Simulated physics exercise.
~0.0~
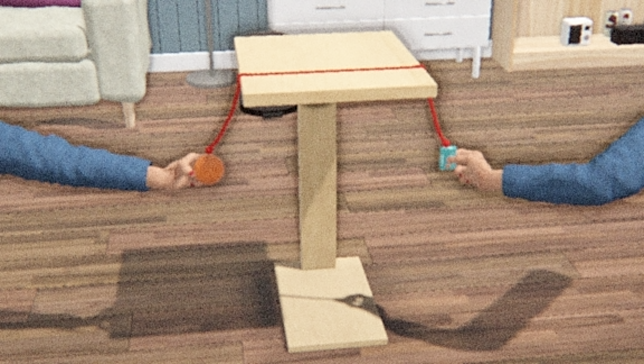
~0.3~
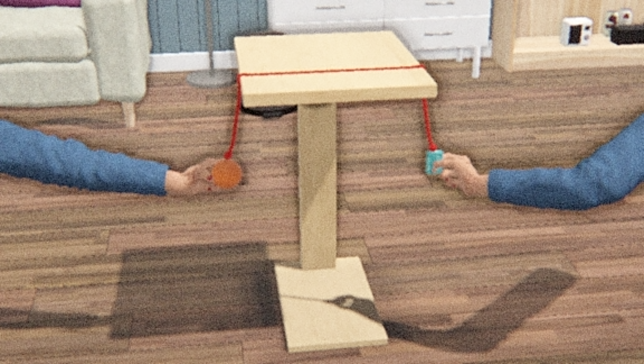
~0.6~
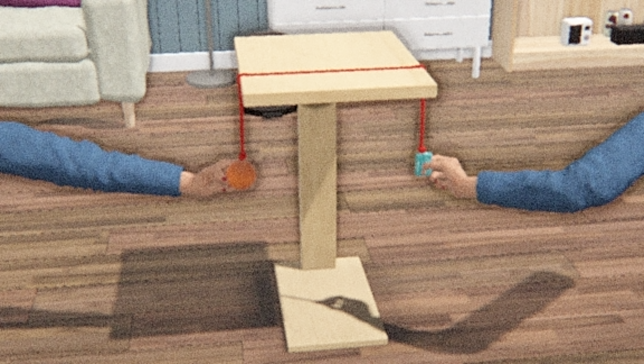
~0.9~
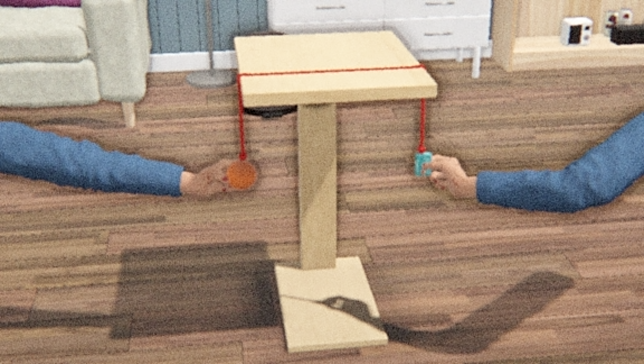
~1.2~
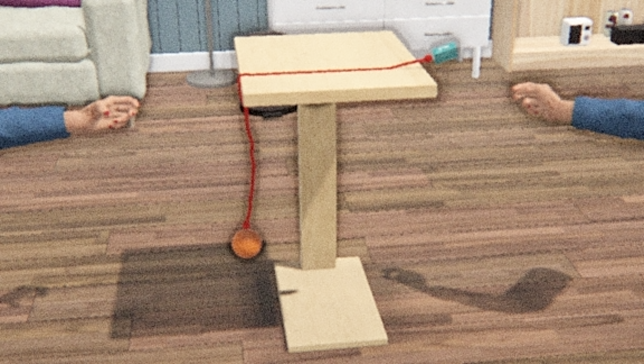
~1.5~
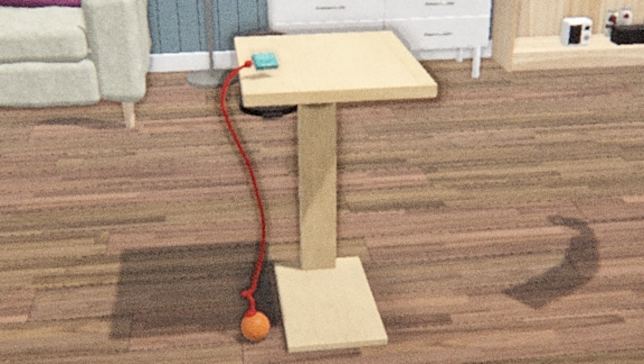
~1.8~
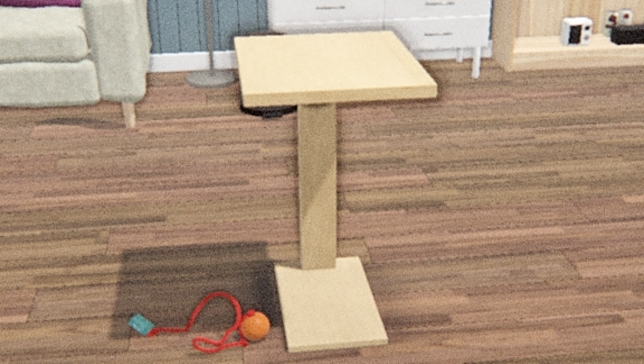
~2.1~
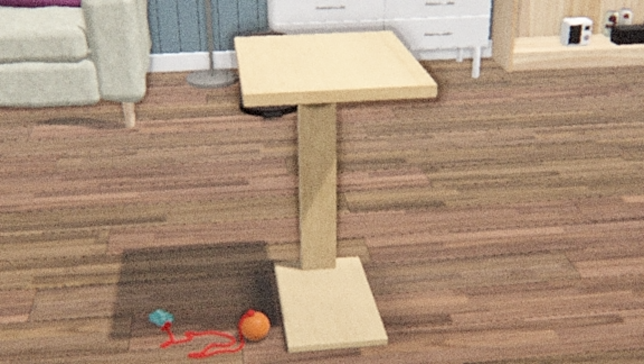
In a living room, two hands hold an orange and a small teal box on a red cord draped across a wooden table, then let go. The orange drops on the left, pulling the box across the top and over the edge, and both end on the floor.
